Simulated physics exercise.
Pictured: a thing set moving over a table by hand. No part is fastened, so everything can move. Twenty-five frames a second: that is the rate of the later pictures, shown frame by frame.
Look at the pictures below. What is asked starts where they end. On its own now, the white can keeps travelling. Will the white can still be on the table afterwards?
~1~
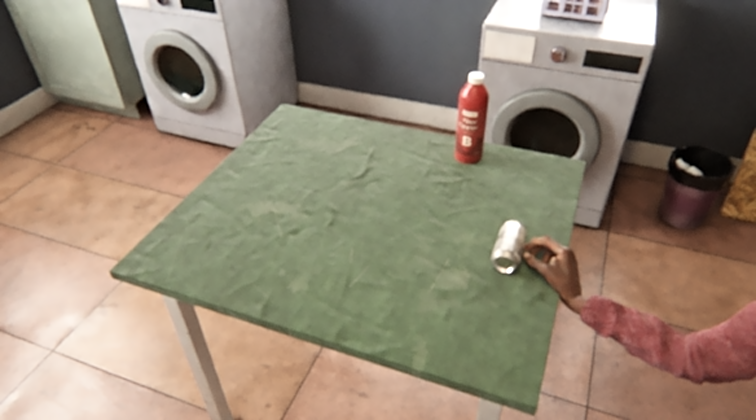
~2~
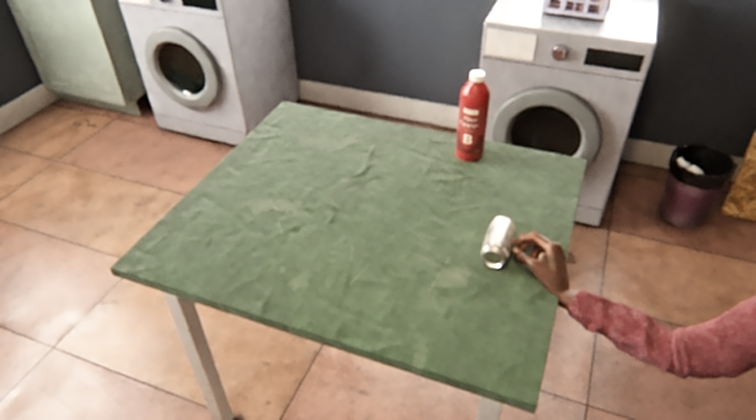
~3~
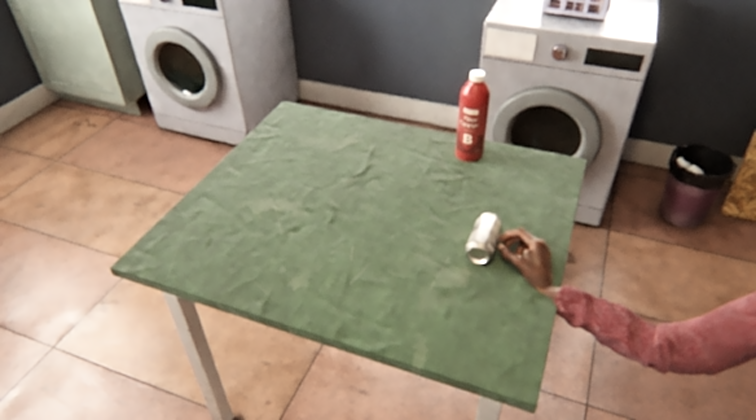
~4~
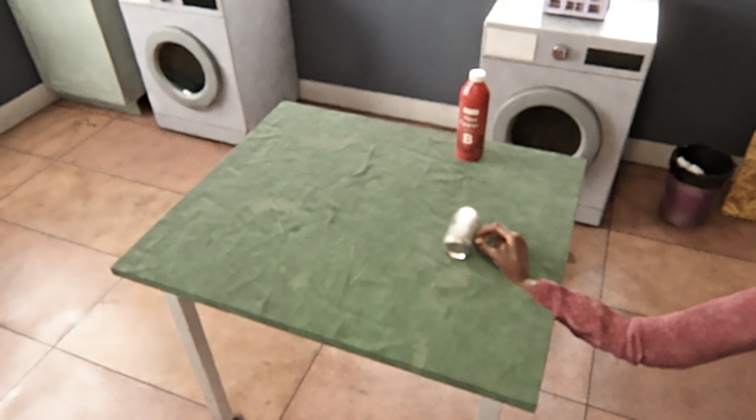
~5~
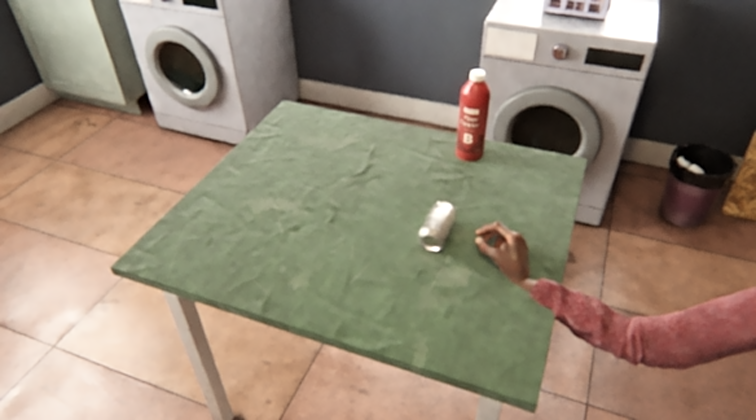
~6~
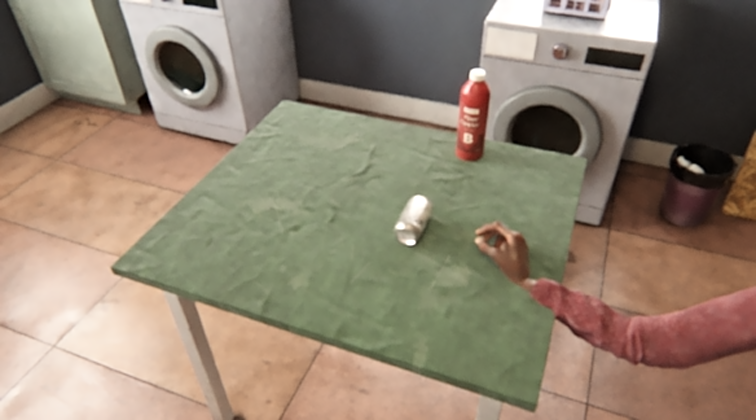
No.
Then, 0.20 s past the last view, white can displaced well along near (306, 194).
Then, 0.50 s past the last view, white can now off the table.
Then, 0.90 s past the last view, things are still on the move.
Finally, off the table, white can.
